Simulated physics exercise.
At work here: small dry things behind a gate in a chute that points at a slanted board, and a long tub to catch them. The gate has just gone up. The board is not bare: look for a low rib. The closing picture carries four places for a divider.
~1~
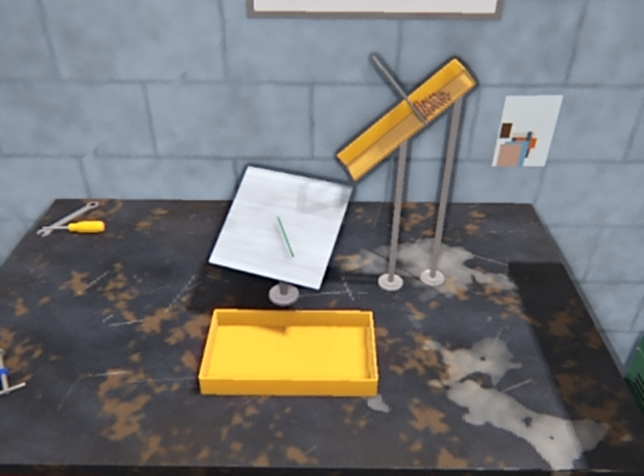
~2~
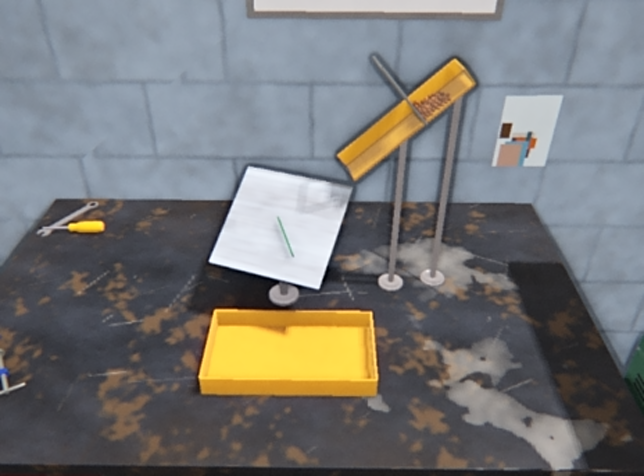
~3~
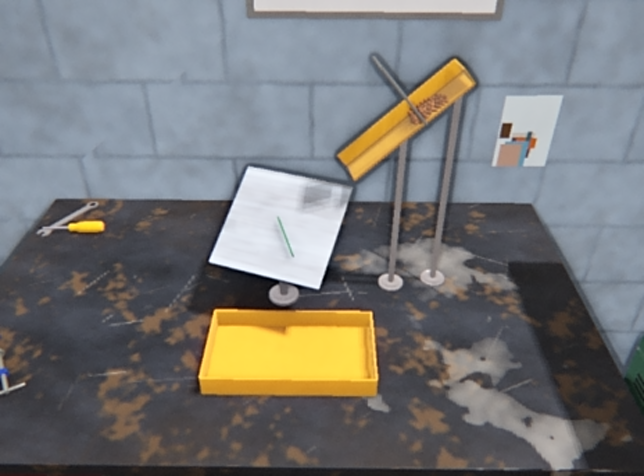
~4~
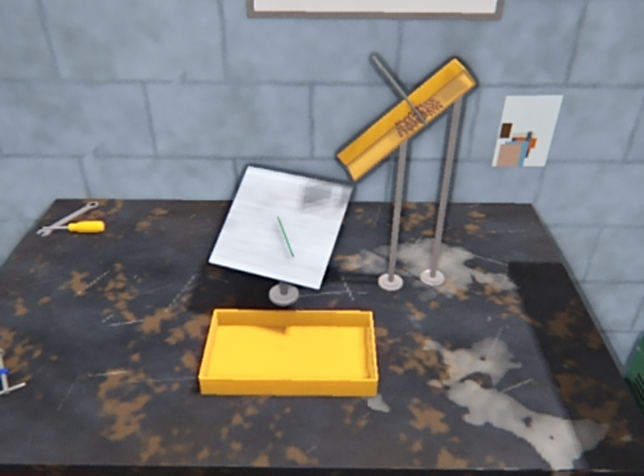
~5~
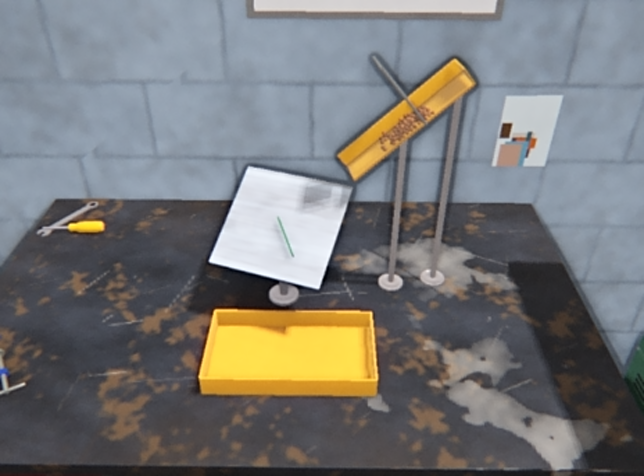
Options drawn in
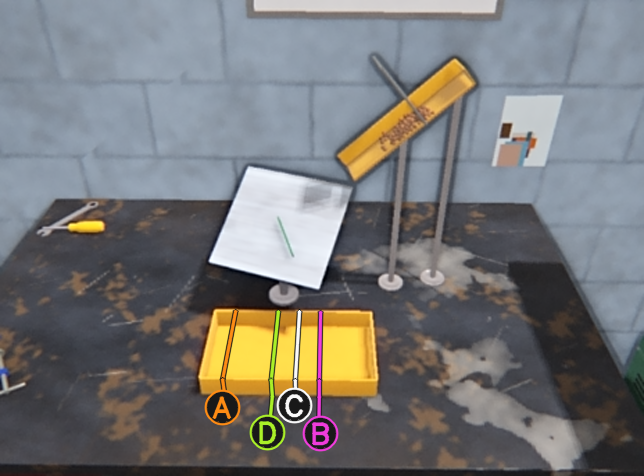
At the start, a cluster of small brown pieces sits near the upper right end of a sloping yellow chute, above a tilted white board with a thin green rib and an empty yellow tub. The pieces then slide down the chute to the left, spreading slightly, while everything else stays still.
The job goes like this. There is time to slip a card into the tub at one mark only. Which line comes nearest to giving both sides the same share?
C works best here.
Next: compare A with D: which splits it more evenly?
Line D.
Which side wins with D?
Right.
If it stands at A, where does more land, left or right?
The right side.
On the marked copy, line A crosses the front rim at (222, 378); line B crosses the front rim at (319, 379); line C crosses the front rim at (295, 379); line D crosses the front rim at (271, 379).
Choosing A, of what is caught, a stray few on the left of the divider, nearly all on the right.
Choosing B, of what is caught, nearly all on the left of the divider, a stray few on the right.
Choosing C, of what is caught, about half on the left of the divider, about half on the right.
Choosing D, of what is caught, a small part on the left of the divider, most on the right.
